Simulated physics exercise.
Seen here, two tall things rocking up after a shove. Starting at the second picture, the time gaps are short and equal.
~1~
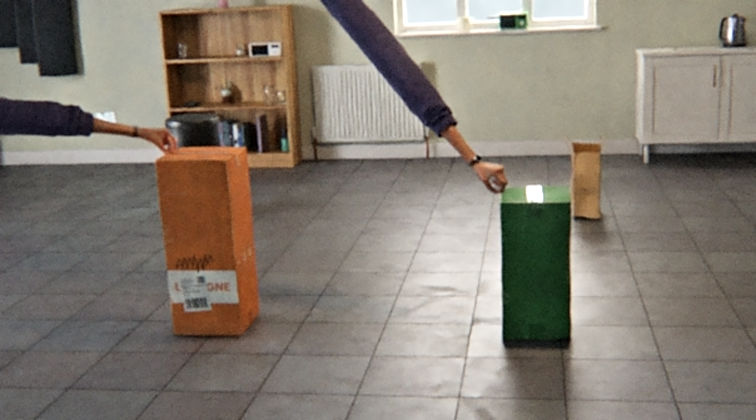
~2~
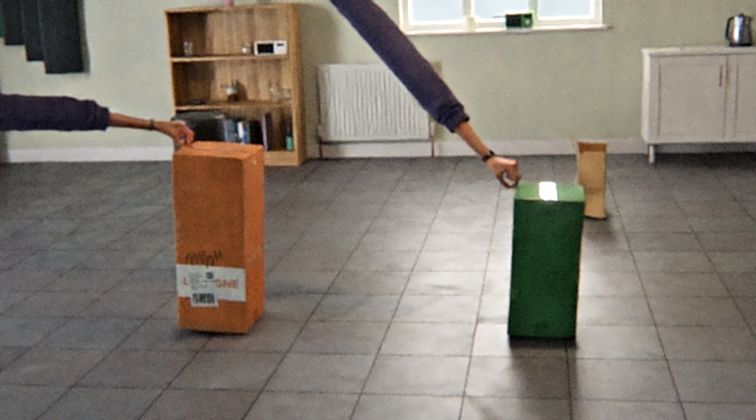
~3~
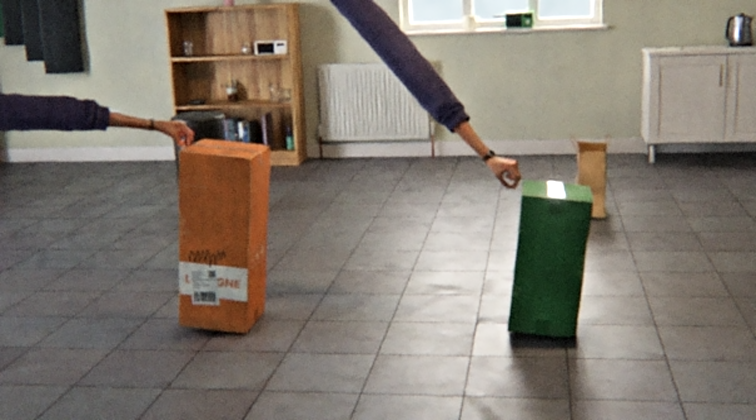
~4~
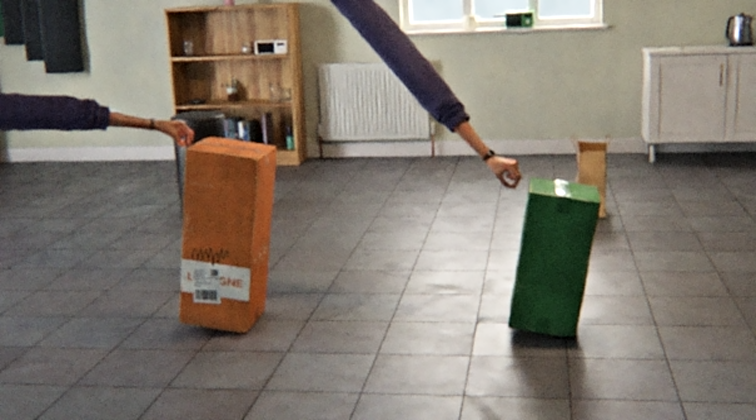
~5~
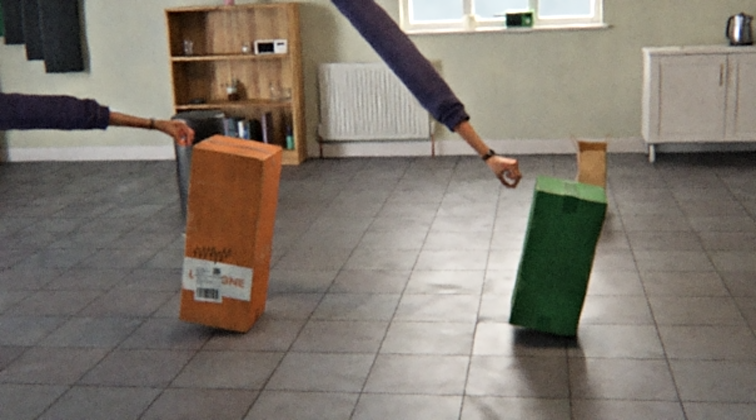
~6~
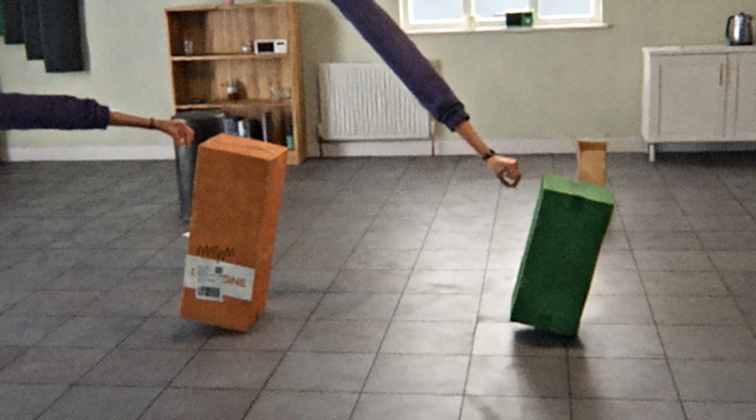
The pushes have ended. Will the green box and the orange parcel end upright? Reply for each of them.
In the end the green box tumbles over, while the orange parcel tumbles over.
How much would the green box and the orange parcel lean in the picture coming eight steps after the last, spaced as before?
Close to 30° and near 25° off vertical, respectively.
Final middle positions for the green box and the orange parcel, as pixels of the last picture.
So the green box finishes at (649, 295), and the orange parcel finishes at (342, 289).
Then, 0.16 s on from there, green box 31° off upright near (583, 253); orange parcel 26° off upright near (257, 231).
Then, 0.36 s on from there, green box 56° off upright near (617, 263); orange parcel 47° off upright near (291, 240).
Then, 0.48 s on from there, green box on its side near (644, 288); orange parcel 69° off upright near (320, 260).
In the end, the green box topples, near (649, 295); the orange parcel topples, near (342, 289).
